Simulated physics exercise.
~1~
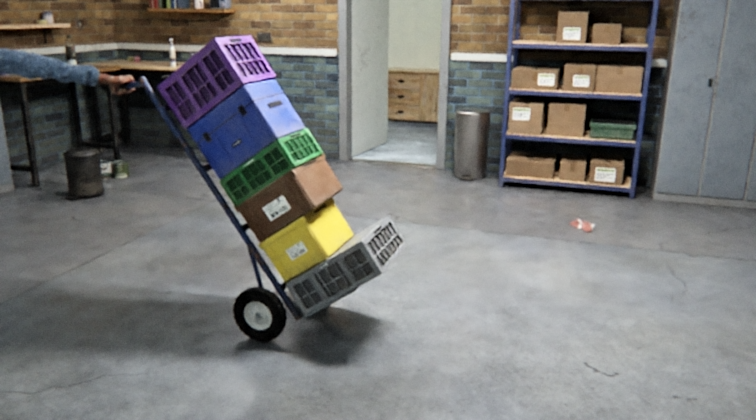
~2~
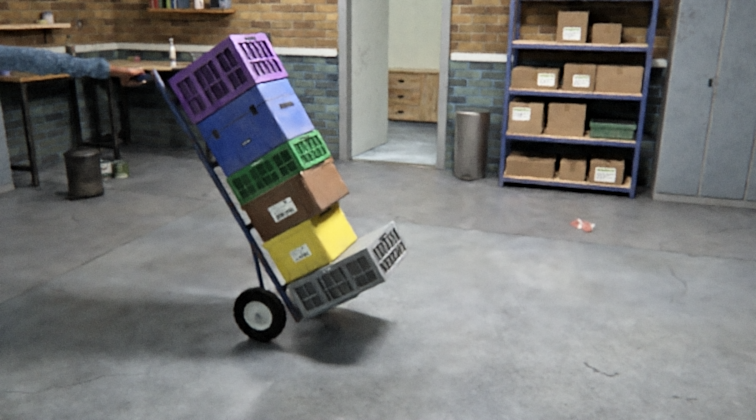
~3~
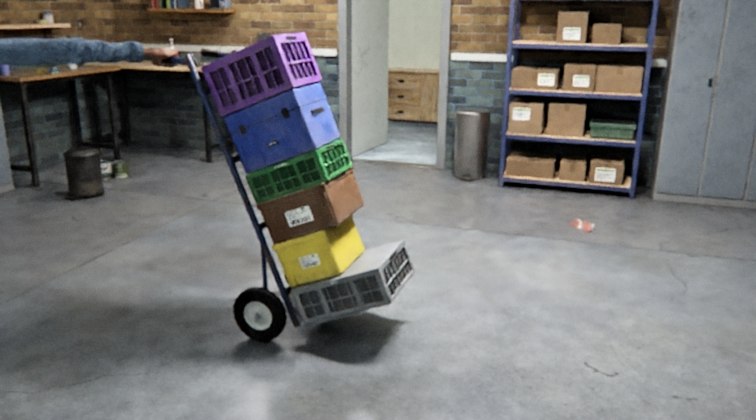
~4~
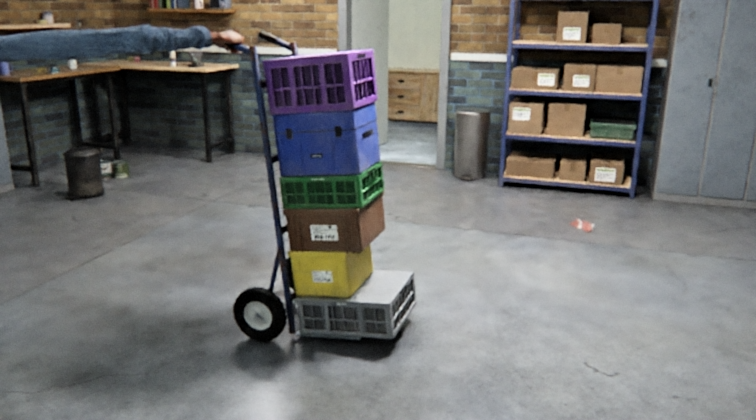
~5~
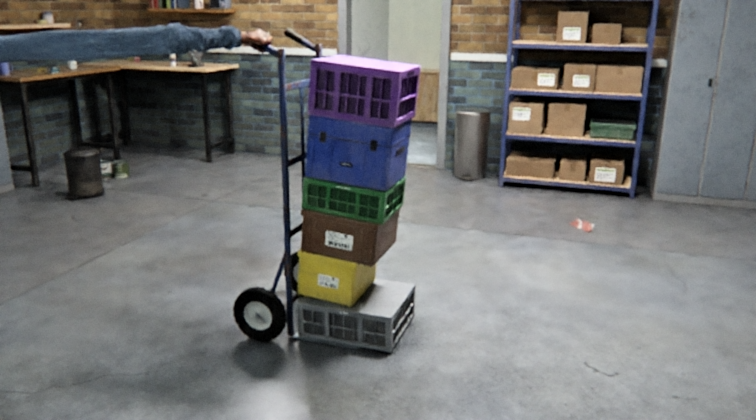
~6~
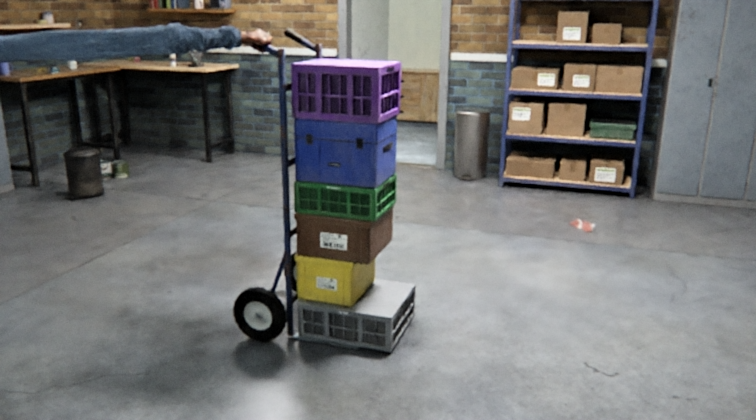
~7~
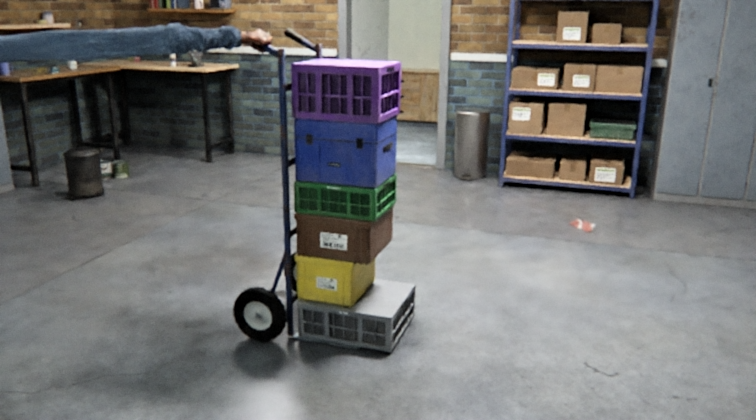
A hand truck stacked with six colourful crates and boxes was tipped upright by an outstretched arm in a workshop, its base meeting the floor as the upper load rocked forward, then settled back, leaving the whole stack standing still.
